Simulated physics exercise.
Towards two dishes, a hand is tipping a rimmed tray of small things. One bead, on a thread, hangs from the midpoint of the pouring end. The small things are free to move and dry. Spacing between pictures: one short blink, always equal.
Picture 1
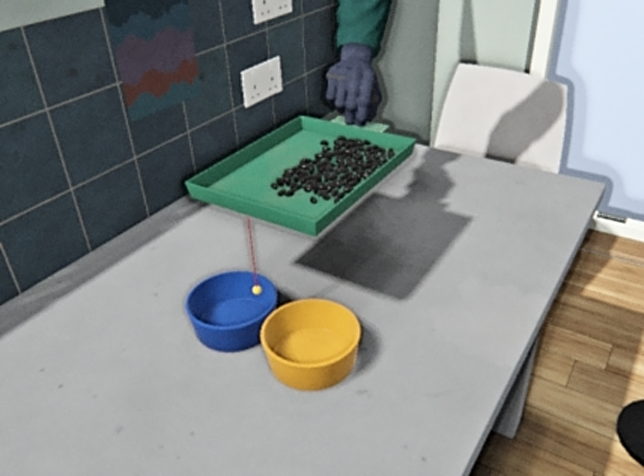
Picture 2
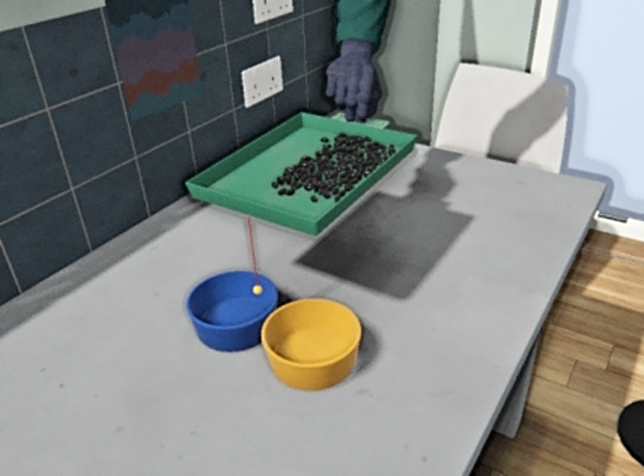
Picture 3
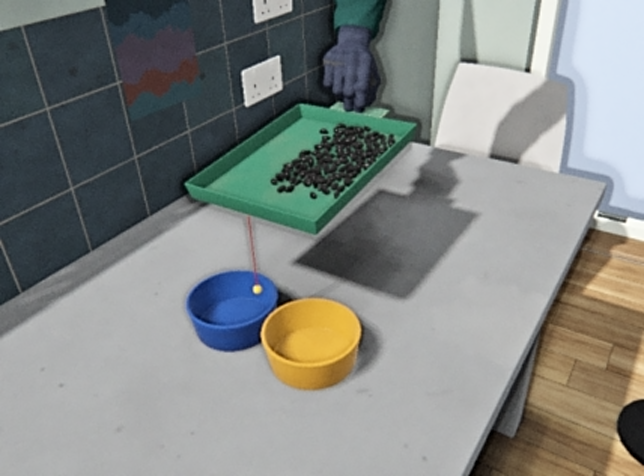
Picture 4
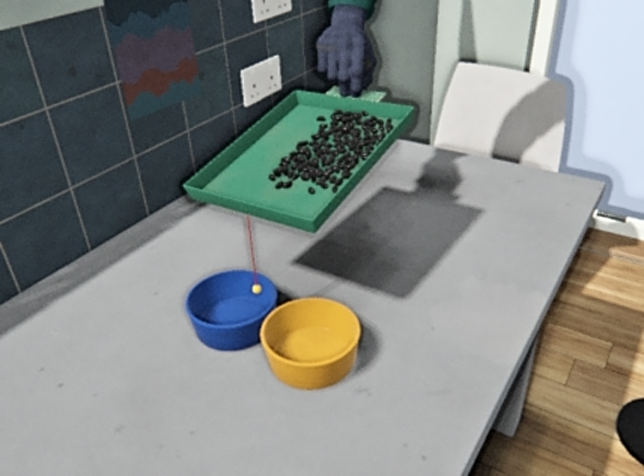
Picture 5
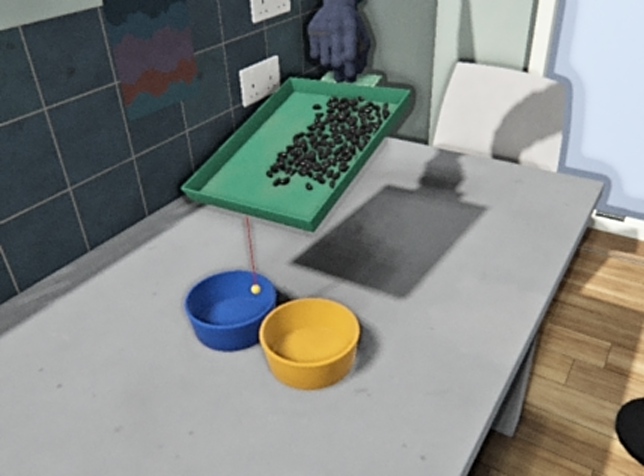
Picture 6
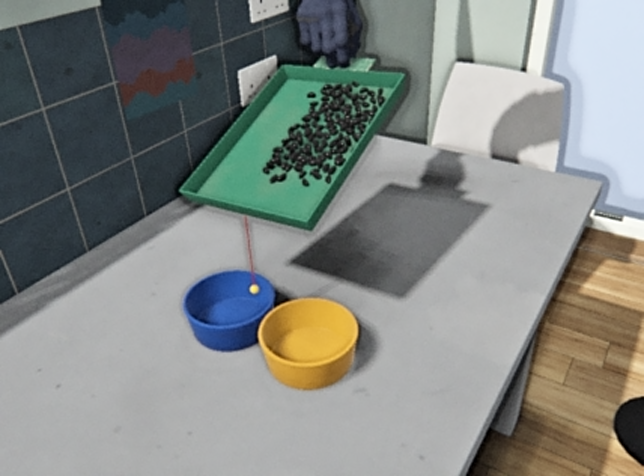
On a grey tabletop, a gloved hand steadily raising the far end of a green tray of black beans near two bowls.
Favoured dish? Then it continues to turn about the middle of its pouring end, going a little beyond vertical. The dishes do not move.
Left.
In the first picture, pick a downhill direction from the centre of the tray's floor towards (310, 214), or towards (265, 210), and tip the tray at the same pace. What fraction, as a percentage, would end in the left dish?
Case one 0 %; case two 20 %.
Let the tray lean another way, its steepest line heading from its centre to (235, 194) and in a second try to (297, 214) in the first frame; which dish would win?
The leftmost dish; the rightmost dish.
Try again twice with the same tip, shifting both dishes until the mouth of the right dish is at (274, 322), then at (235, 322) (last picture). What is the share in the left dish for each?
Close to 50 in a hundred, then close to 30 in a hundred.
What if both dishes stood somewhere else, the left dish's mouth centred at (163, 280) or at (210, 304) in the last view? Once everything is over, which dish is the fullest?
First try: The rightmost dish; second try: The leftmost dish.
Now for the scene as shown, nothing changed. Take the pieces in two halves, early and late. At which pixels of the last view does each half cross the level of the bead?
Around (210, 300) and then (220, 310).
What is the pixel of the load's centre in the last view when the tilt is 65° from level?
Close to (248, 191).
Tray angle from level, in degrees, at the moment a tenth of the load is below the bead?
Reading: Some 85°.
Soon after the last picture, tray tipped steeply; nearly all on the tray; a stray few in the air.
A little later, tray tipped past a quarter turn; about half on the tray; a stray few in the right dish; a small part in the left dish; about a quarter outside both; a small part in the air.
Later still, tray tipped past a quarter turn; a stray few in the right dish; about half in the left dish; about half outside both.
At rest, tray tipped past a quarter turn; a stray few in the right dish; about half in the left dish; about half outside both.
